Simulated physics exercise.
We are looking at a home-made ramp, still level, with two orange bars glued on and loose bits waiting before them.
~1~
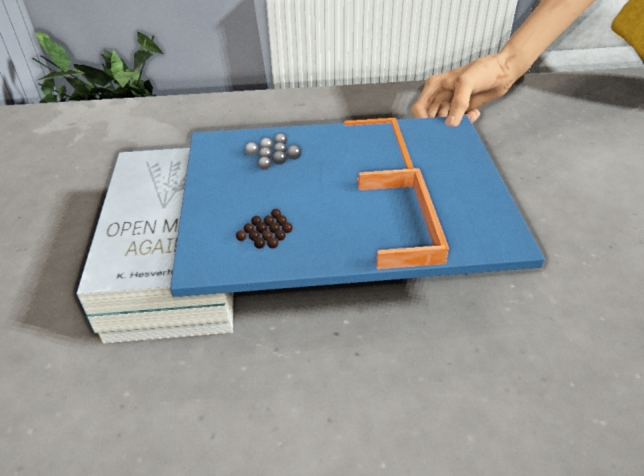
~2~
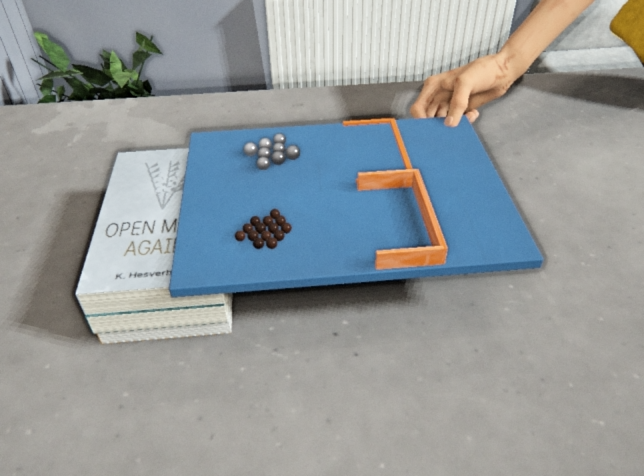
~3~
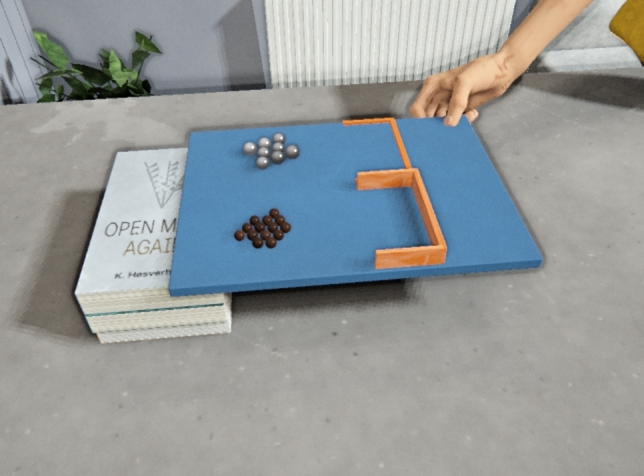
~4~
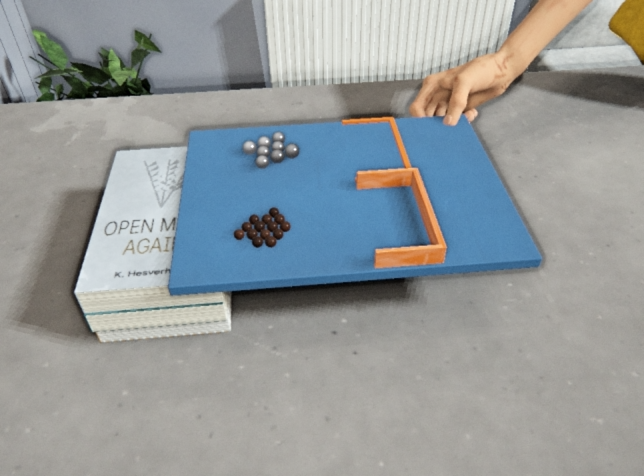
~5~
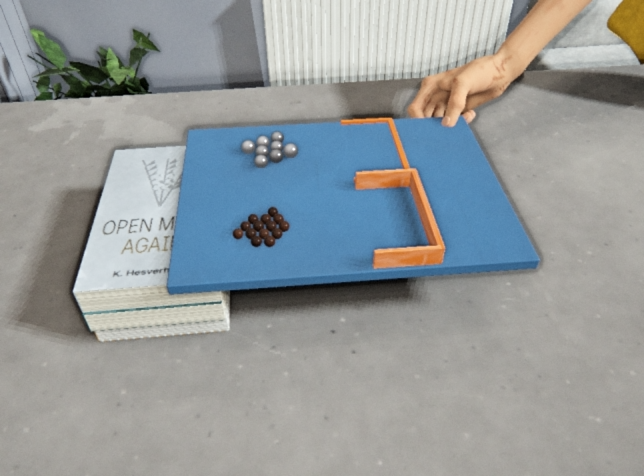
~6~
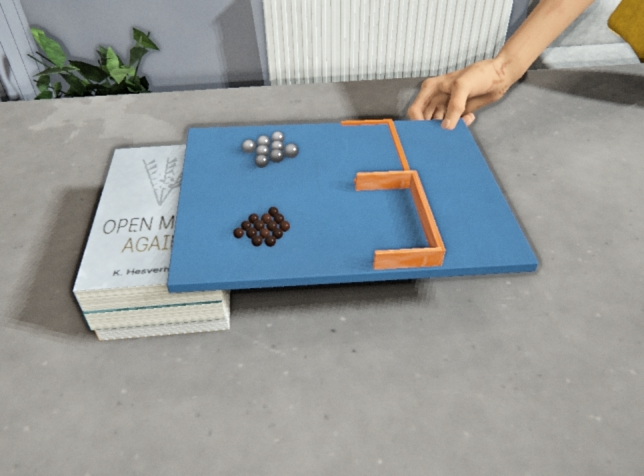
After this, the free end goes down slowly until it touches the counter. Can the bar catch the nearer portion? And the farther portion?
The nearer portion is caught by its bar, and the Farther portion clears its bar.
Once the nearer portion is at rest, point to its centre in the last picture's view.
Centre at rest, last picture: Close to (407, 249).
Then, 0.46 s past the last view, board sloping at 11°; nearer portion on its way down; farther portion on its way down.
Then, 0.86 s past the last view, board resting at 16°; nearer portion has reached its bar; farther portion most past its bar.
Finally, board resting at 16°; nearer portion gathered behind its bar; farther portion most past its bar.
